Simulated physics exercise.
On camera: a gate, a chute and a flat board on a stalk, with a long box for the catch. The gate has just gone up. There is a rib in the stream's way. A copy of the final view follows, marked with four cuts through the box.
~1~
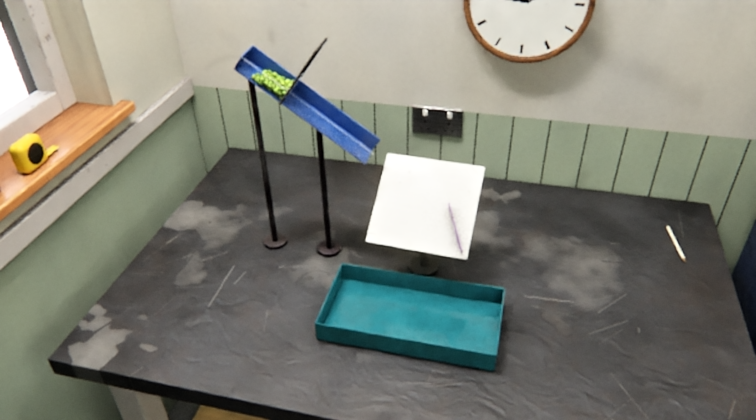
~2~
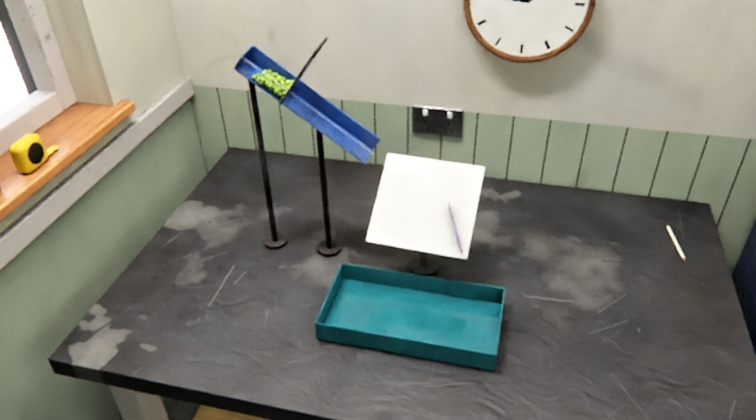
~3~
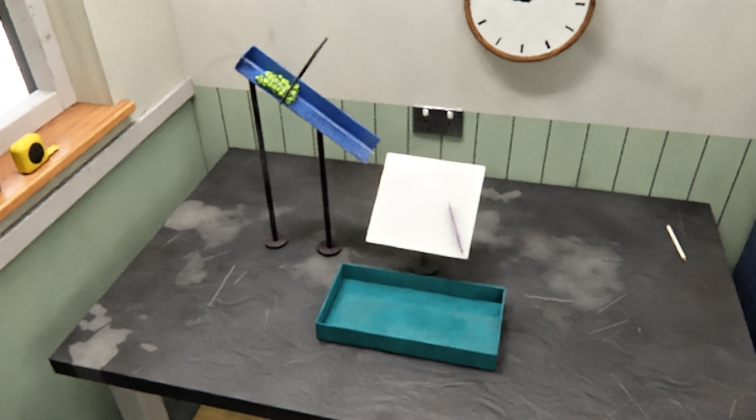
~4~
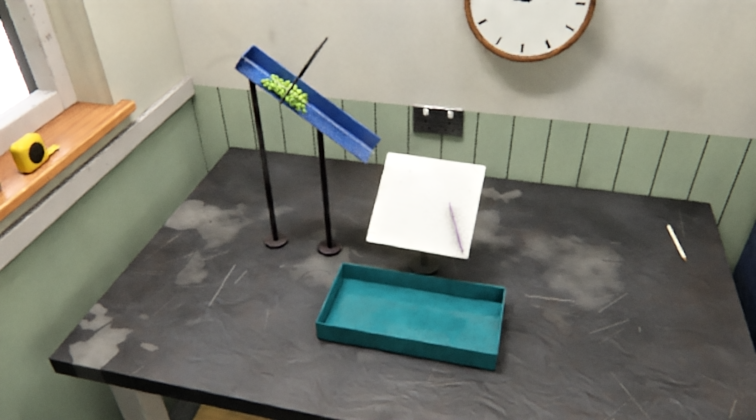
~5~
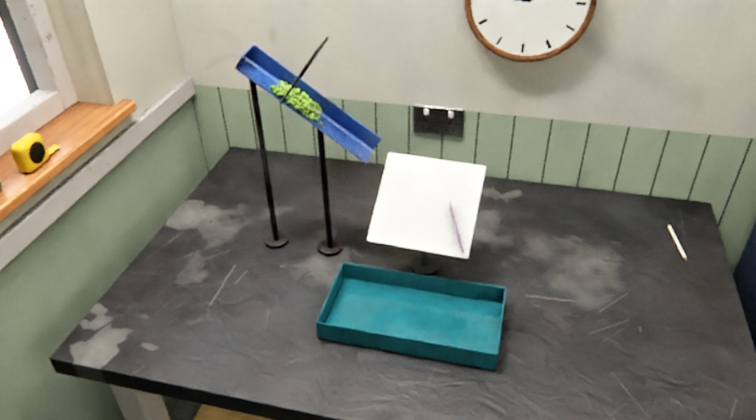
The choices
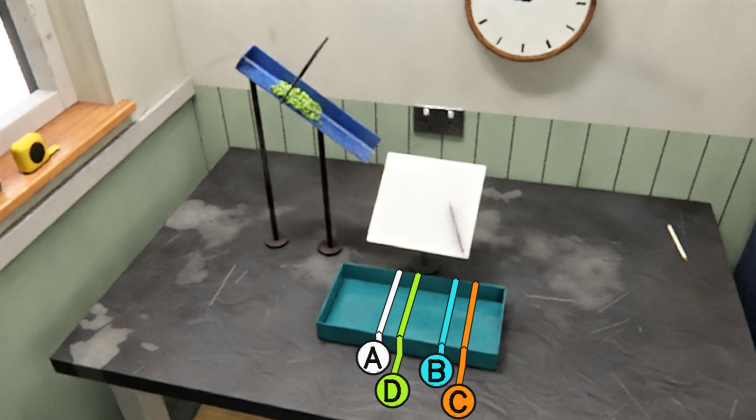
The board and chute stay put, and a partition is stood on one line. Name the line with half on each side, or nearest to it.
I would pick line B.
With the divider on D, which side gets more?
The right side.
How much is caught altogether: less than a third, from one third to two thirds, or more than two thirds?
More than two thirds.
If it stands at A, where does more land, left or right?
More lands on the right.
On the marked copy, line A crosses the front rim at (379, 333); line B crosses the front rim at (441, 344); line C crosses the front rim at (464, 348); line D crosses the front rim at (399, 337).
If A is chosen, of what is caught, just a few on the left of the divider, almost all on the right.
If B is chosen, of what is caught, roughly half on the left of the divider, roughly half on the right.
If C is chosen, of what is caught, almost all on the left of the divider, about a tenth on the right.
If D is chosen, of what is caught, about a tenth on the left of the divider, the larger part on the right.
